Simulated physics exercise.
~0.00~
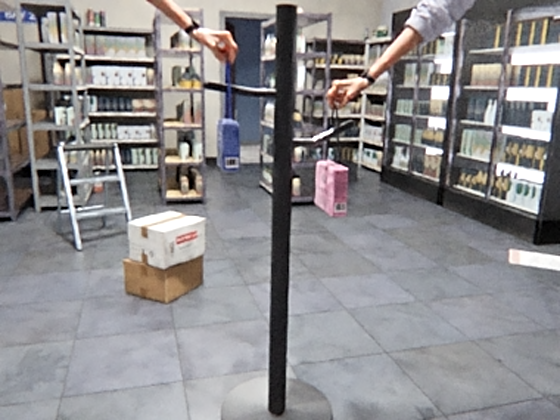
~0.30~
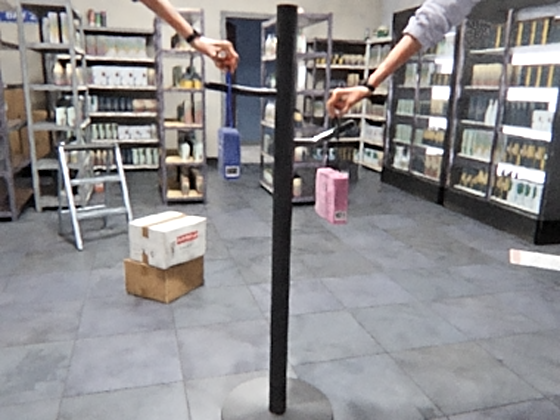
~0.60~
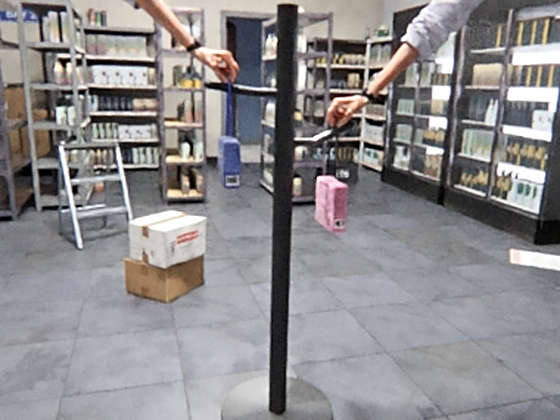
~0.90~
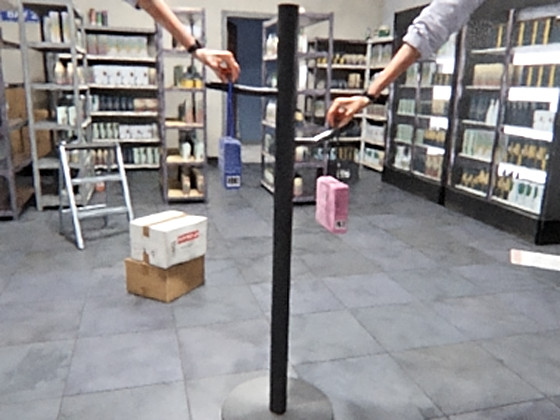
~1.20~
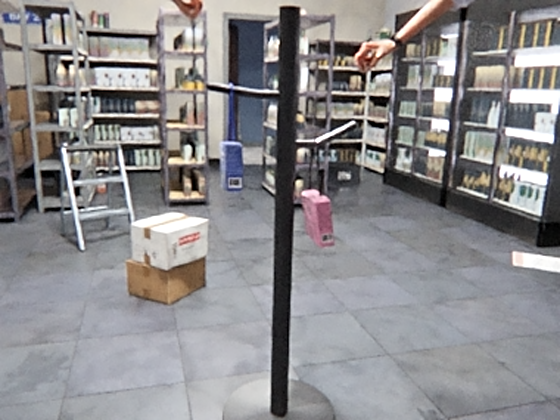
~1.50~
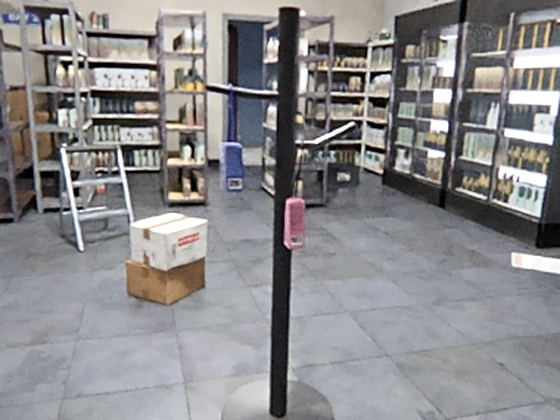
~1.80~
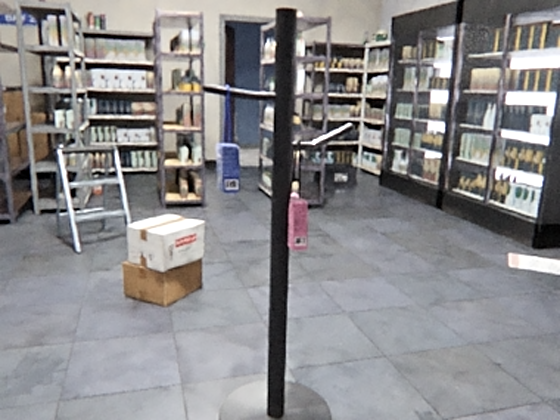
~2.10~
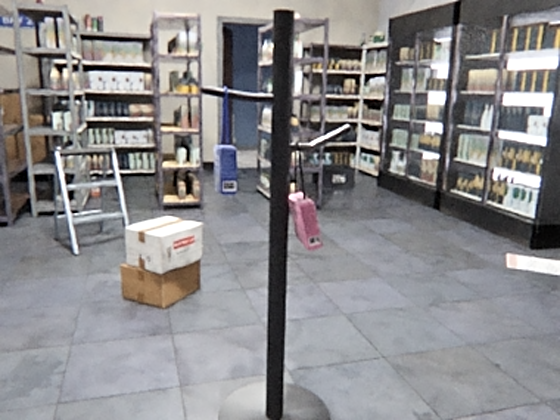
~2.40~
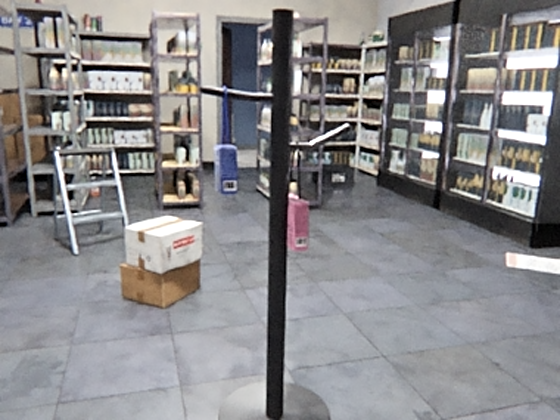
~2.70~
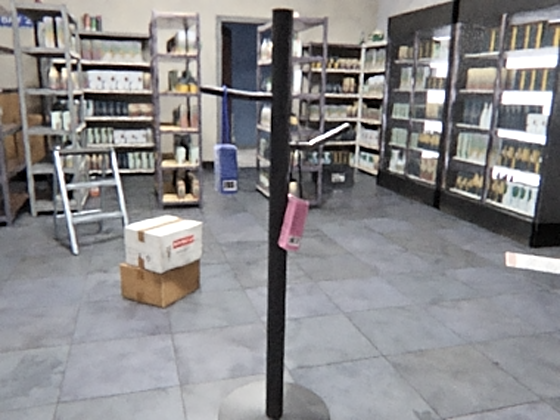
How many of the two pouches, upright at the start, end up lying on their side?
None of them do. Both the blue pouch and the pink pouch are still hanging from the stand at the end.
The video shows two hands lowering a blue pouch and a pink pouch by their loops onto pegs of a black stand, then letting go and withdrawing; the pink one slides left and swings, and both are left hanging.
